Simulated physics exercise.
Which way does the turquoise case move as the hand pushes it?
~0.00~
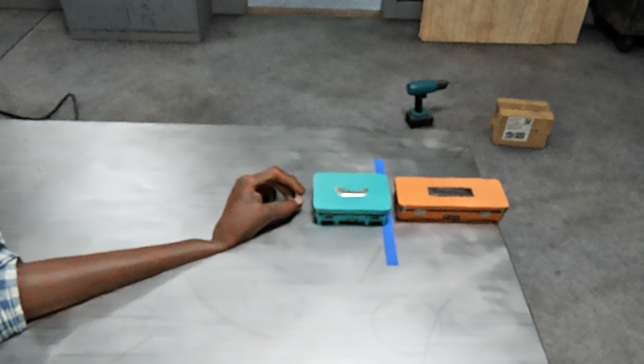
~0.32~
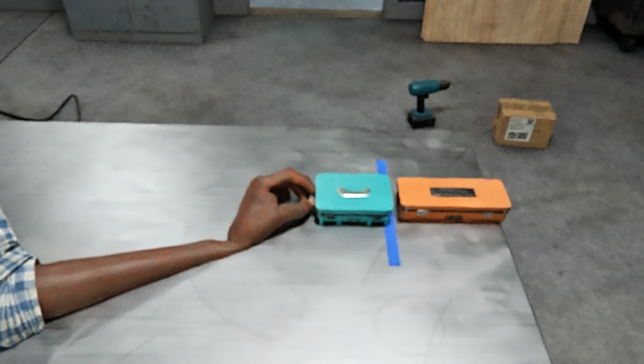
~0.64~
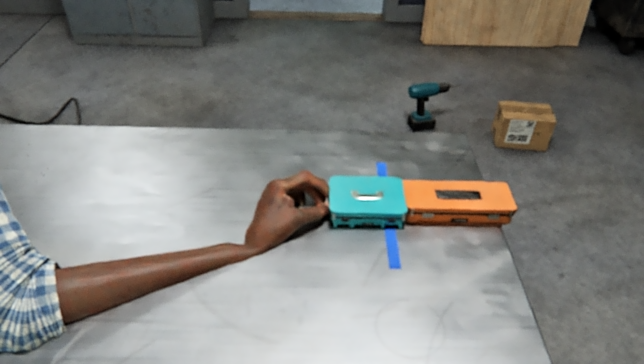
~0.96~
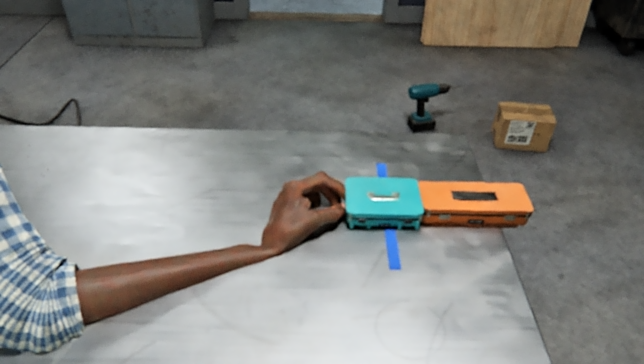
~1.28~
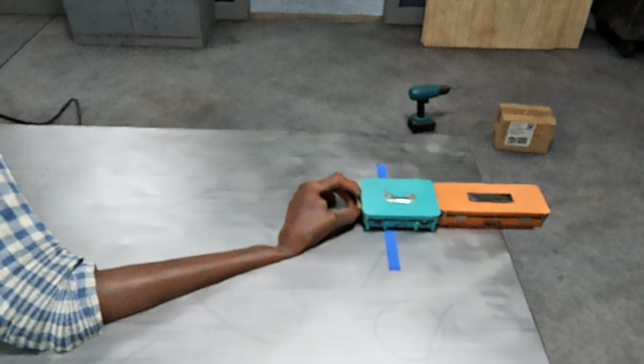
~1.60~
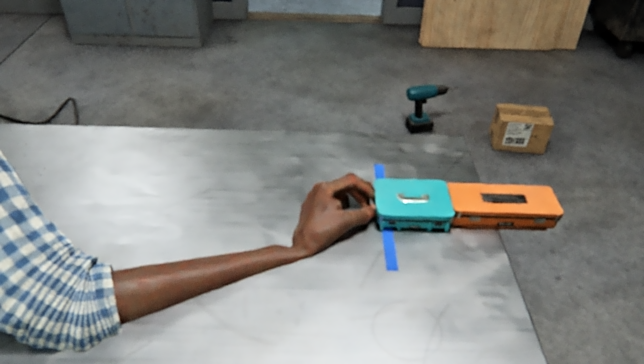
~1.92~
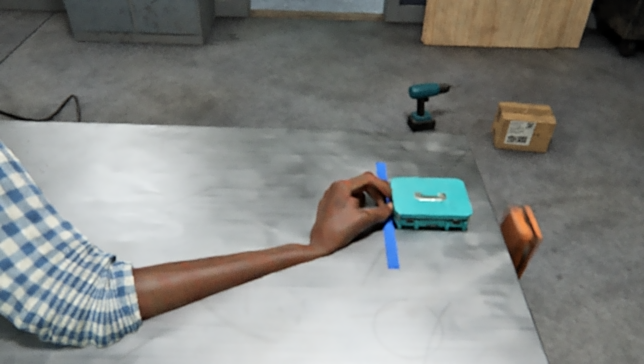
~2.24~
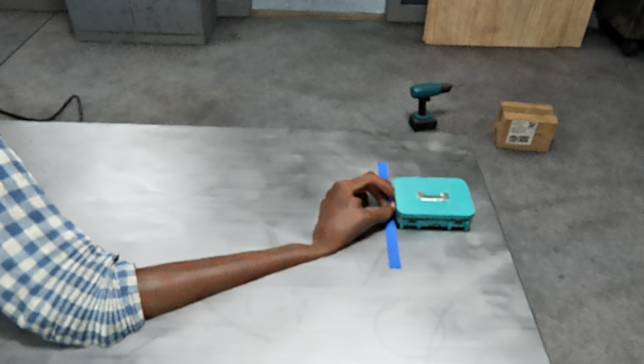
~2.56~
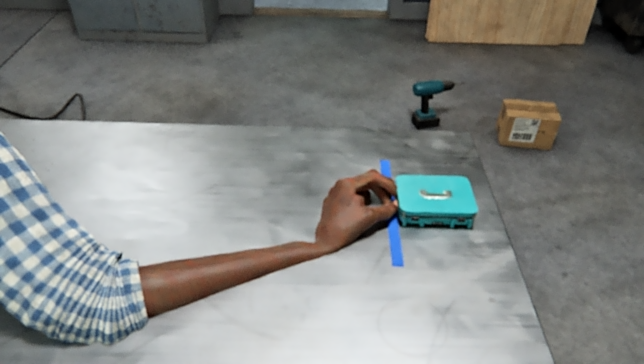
The turquoise case moves to the right, across the blue tape and towards the edge of the table.
